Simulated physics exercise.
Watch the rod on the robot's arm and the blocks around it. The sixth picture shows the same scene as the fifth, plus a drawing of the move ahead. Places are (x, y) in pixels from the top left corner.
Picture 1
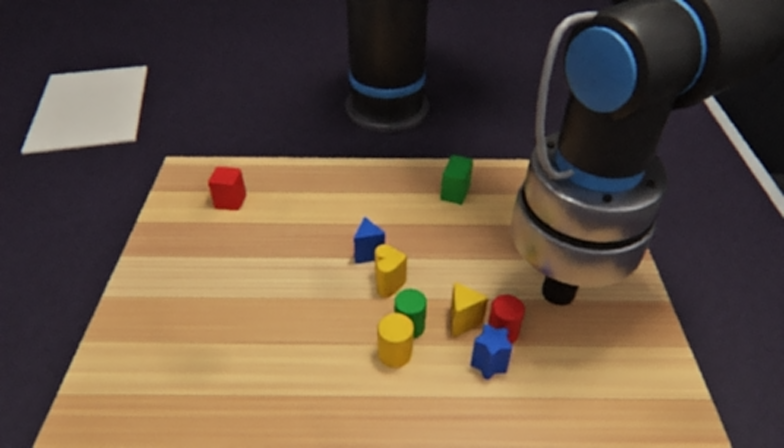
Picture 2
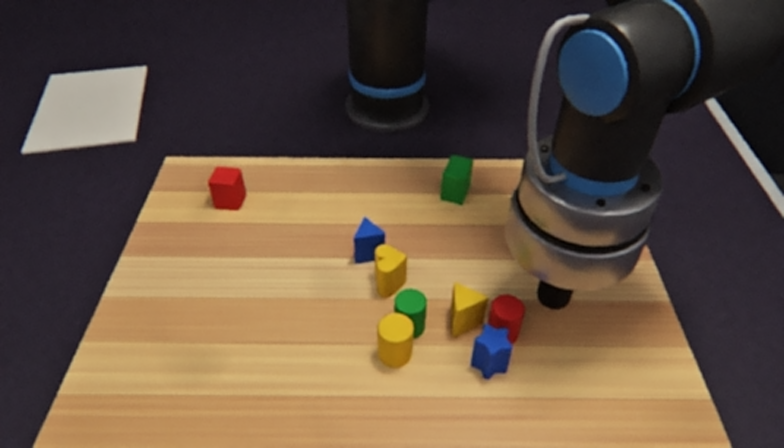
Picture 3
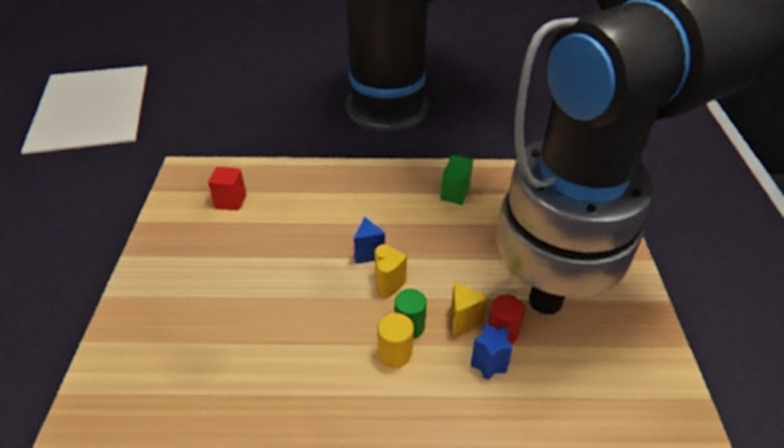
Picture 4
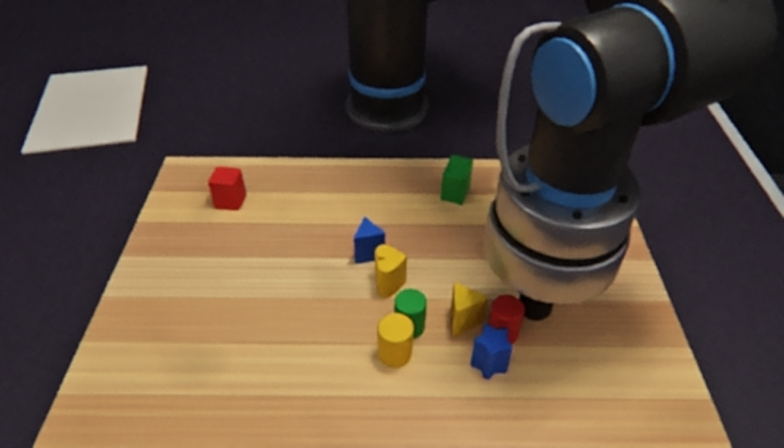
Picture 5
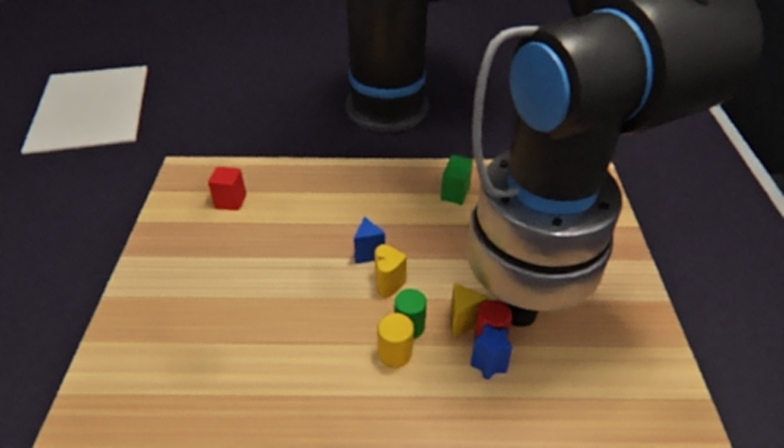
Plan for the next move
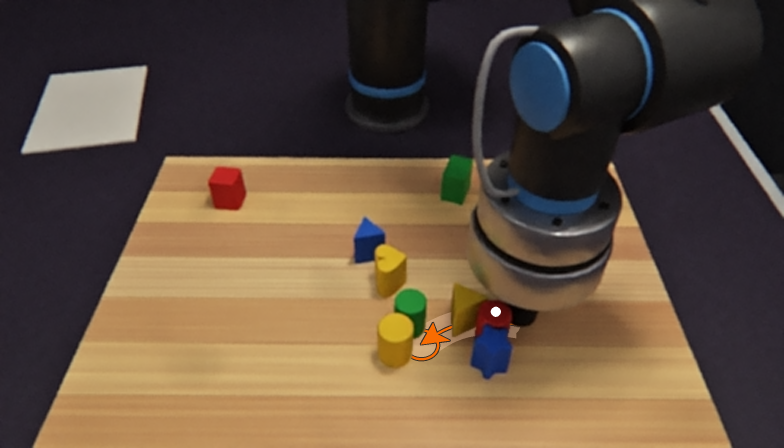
The clip opens on a wooden board scattered with small coloured blocks, a robot arm holding its dark rod just right of a cluster near the lower right. The arm moves slowly left and slightly toward the viewer, then the rod nudges the red cylinder a little left, between the yellow triangle and blue star.
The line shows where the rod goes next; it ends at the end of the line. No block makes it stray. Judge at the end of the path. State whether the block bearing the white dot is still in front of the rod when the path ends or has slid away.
Expect to find it next to or behind the rod.
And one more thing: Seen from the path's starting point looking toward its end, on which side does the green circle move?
Over to the right.
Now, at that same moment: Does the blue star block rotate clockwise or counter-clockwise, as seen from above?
I'd predict that, seen from above, the blue star block rotates counter-clockwise.
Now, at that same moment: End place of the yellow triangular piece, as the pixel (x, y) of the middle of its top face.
Roughly at (389, 304).
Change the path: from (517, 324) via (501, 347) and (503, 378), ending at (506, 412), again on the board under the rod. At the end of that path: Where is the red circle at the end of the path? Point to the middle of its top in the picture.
Most likely (471, 323).
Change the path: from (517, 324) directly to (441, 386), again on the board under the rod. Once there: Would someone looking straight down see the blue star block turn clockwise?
I'd say no.
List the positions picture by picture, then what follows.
Rod tip (558, 294); block tops, yellow circle (396, 327); green circle (411, 300); yellow triangular piece (466, 296); blue star block (495, 338); red circle (509, 306), in the first frame.
Rod (553, 298); blocks unchanged, in the second frame.
Rod (545, 303); blocks unchanged, in the third frame.
Rod (534, 309); blocks unchanged, in the fourth frame.
Rod (519, 315); yellow circle (396, 327); green circle (411, 300); yellow triangular piece (466, 296); blue star block (495, 338); red circle (496, 312), in the fifth frame.
Path on the board, from (517, 324) over (482, 321) and (449, 328) to (421, 344); the dot is on the red circle.
What follows on the original path. One third of the way, rod (483, 312); yellow triangular piece (447, 294); blue star block (489, 341), turned 35° anticlockwise; red circle (469, 318).
Two thirds of the way, rod (450, 319); green circle (383, 299); yellow triangular piece (412, 298); blue star block (488, 343), turned 45° anticlockwise; red circle (451, 330).
At the end, rod (422, 335); yellow circle (389, 330); green circle (361, 294); yellow triangular piece (389, 304), turned 50° clockwise; blue star block (488, 343), turned 45° anticlockwise; red circle (441, 345).
